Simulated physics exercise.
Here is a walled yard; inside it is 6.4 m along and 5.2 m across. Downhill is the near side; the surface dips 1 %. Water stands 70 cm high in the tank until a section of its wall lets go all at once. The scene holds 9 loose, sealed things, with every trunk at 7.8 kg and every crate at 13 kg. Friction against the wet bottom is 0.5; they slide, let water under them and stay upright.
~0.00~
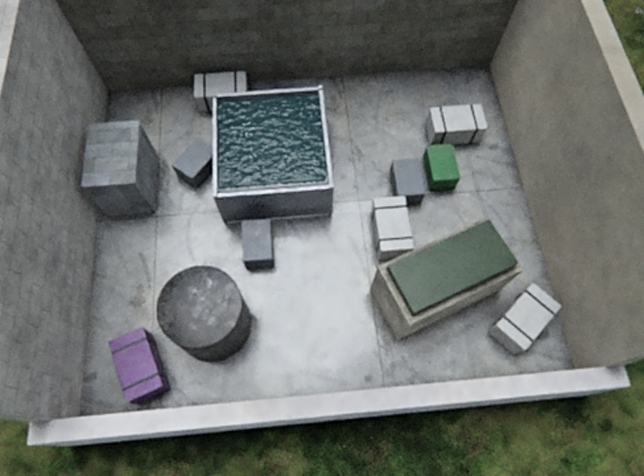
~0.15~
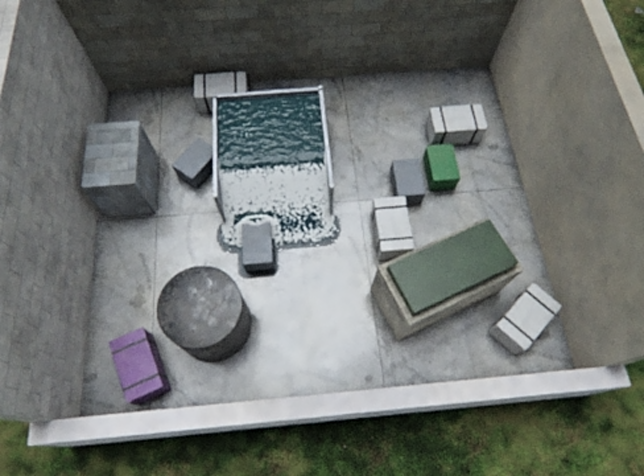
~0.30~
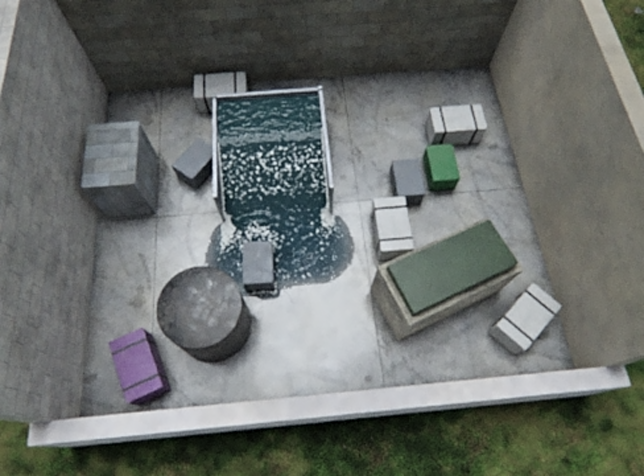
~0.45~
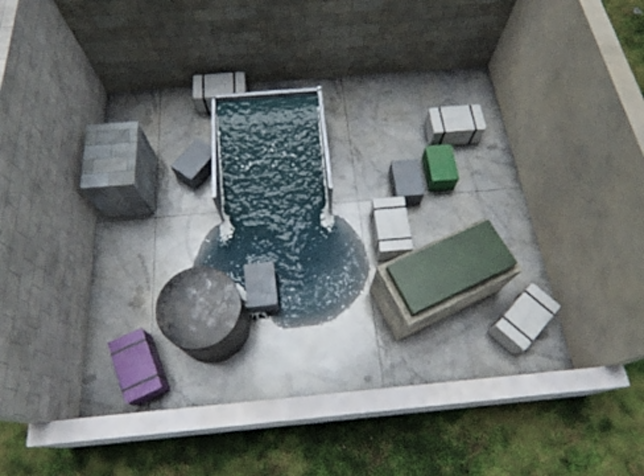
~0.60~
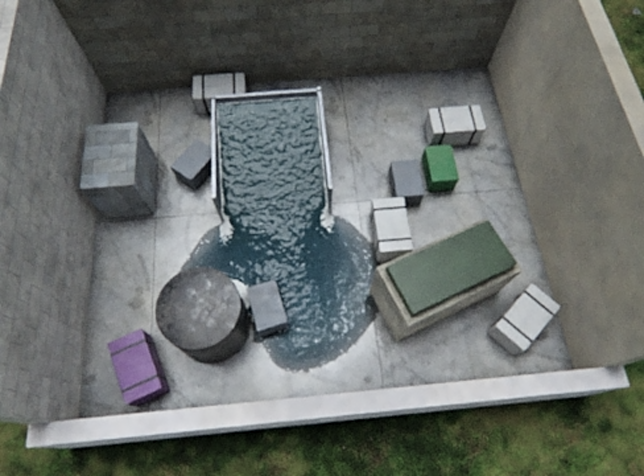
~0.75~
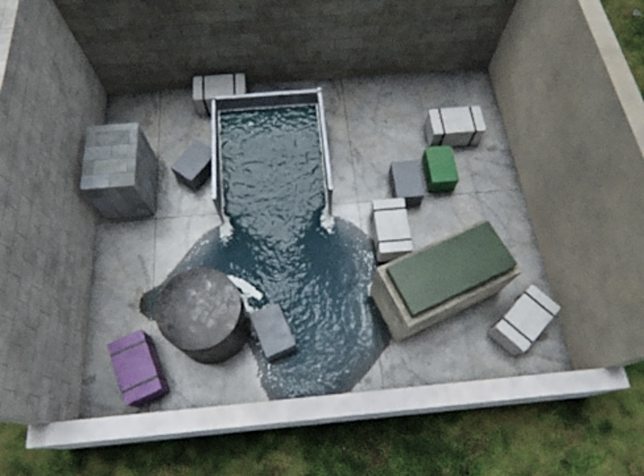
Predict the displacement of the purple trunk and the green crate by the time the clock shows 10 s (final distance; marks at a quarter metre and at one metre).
My prediction: The purple trunk is taken well away; the green crate is moved modestly.
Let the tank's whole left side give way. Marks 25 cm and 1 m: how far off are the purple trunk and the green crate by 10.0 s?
Purple trunk: Washed well away; green crate: Roughly where it was.
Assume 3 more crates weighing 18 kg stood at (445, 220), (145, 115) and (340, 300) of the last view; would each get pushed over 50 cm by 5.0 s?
The first one ends up inside that, the second inside that, the third beyond that.
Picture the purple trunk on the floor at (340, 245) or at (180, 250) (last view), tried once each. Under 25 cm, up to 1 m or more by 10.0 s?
I'd say it drifts a short distance on the first try and it lands far off on the second.
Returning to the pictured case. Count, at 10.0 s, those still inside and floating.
At that instant the tally stands at 7.
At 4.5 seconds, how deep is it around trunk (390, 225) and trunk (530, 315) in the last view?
First roughly 4 cm, second roughly 6 cm.
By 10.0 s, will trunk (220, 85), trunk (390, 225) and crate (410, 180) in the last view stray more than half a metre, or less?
Well, going one by one, it's not that far, too far and not that far.
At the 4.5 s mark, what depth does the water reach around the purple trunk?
Roughly 11 cm deep.
After 2.0 s the purple trunk is near (124, 363), 0.1 m from its start, afloat; the green crate is near (442, 164), 0.0 m from its start, aground; 2 afloat.
After 4.5 s the purple trunk is near (138, 270), 1.2 m from its start, afloat; the green crate is near (436, 158), 0.1 m from its start, aground; 4 afloat.
After 7.0 s the purple trunk is near (181, 192), 2.4 m from its start, afloat; the green crate is near (422, 137), 0.5 m from its start, aground; 5 afloat.
After 10.0 s the purple trunk is near (177, 134), 3.4 m from its start, afloat; the green crate is near (422, 137), 0.5 m from its start, aground; 7 afloat.
